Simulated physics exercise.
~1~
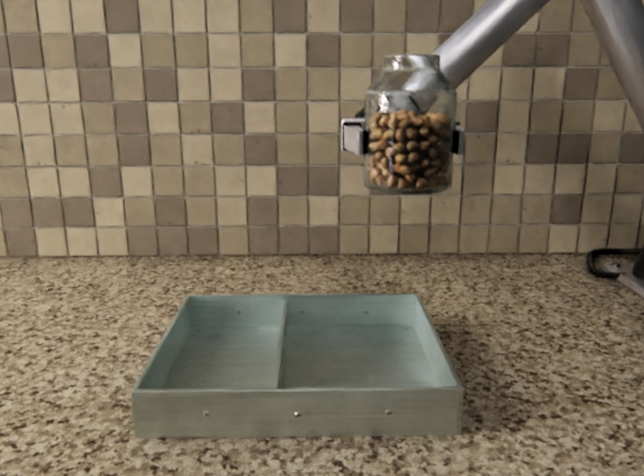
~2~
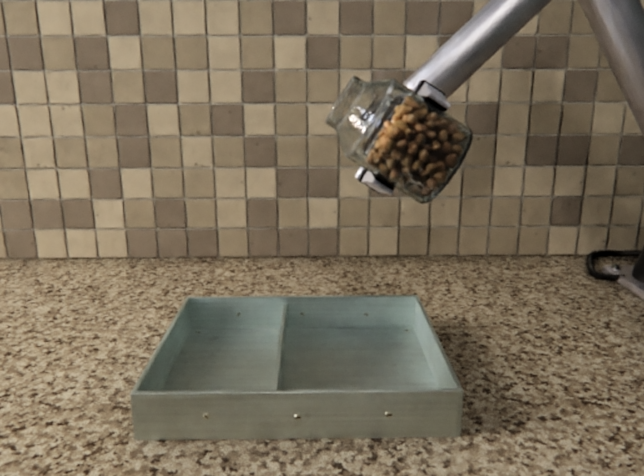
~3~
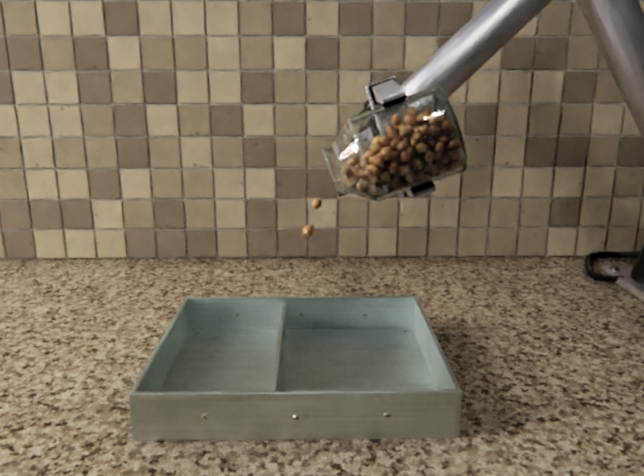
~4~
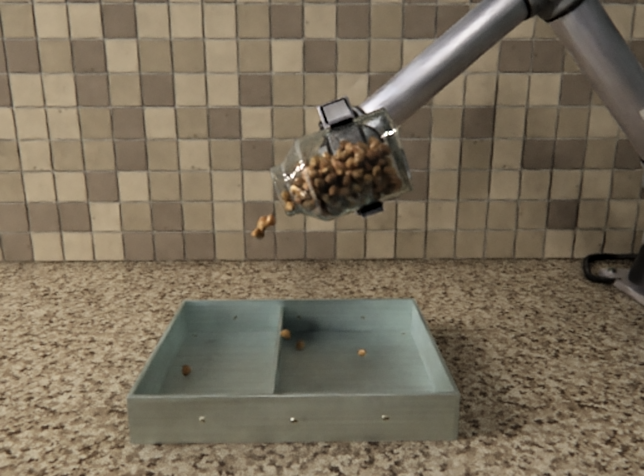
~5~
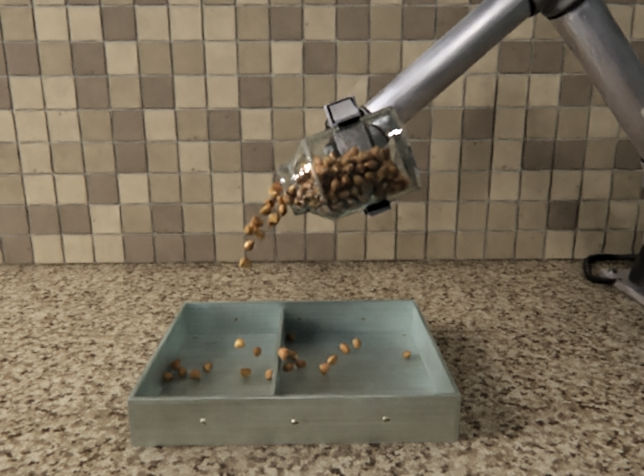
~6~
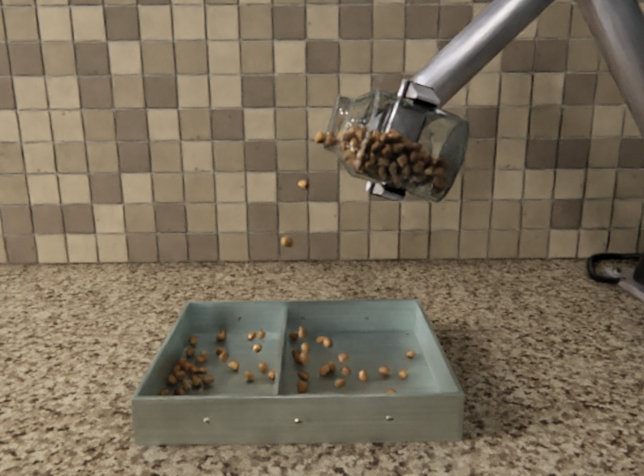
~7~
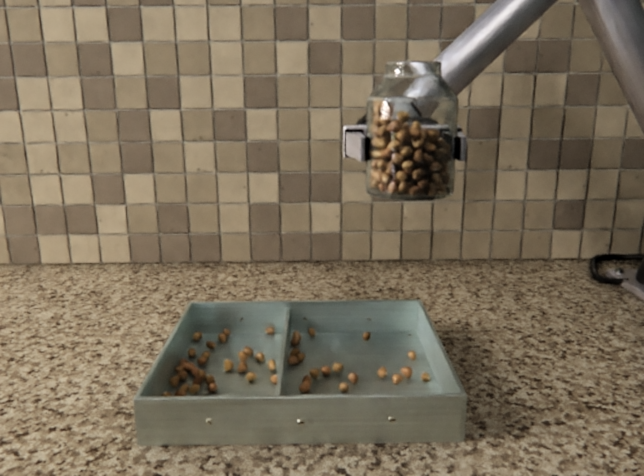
Robotic arm tipping a glass jar of dried beans over a divided tray, scattering some into both compartments, then righting it.
